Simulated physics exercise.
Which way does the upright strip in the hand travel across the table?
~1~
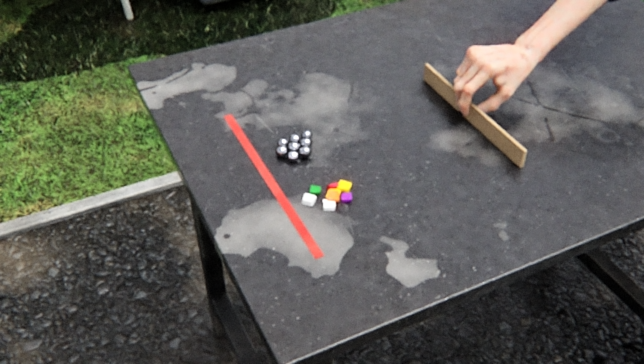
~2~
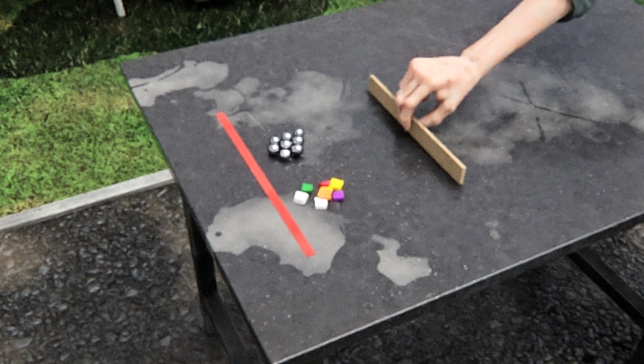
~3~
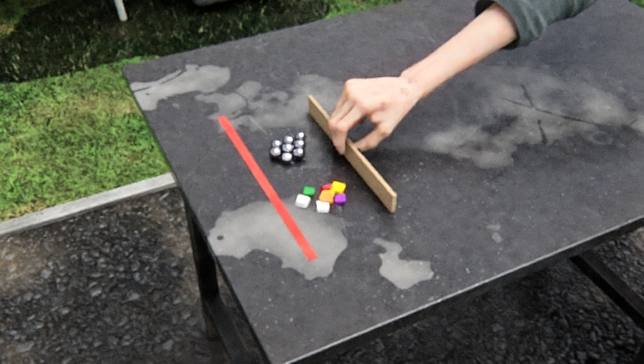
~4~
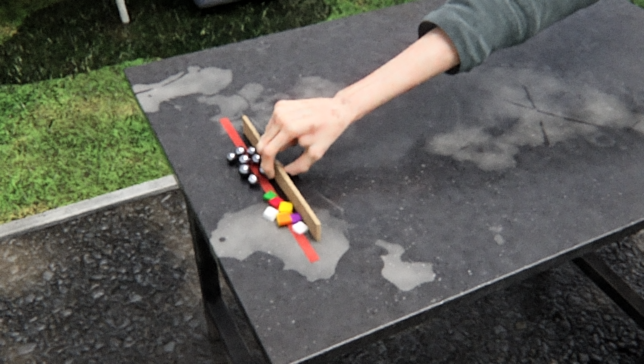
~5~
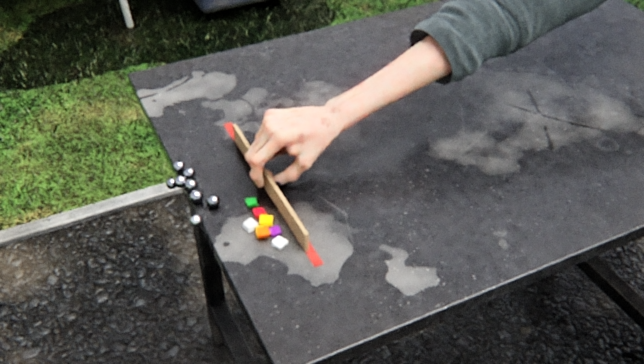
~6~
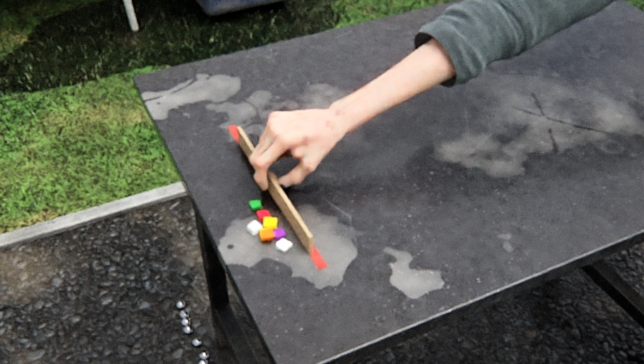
It travels to the left, pushed along by the hand until it stops at the red tape.
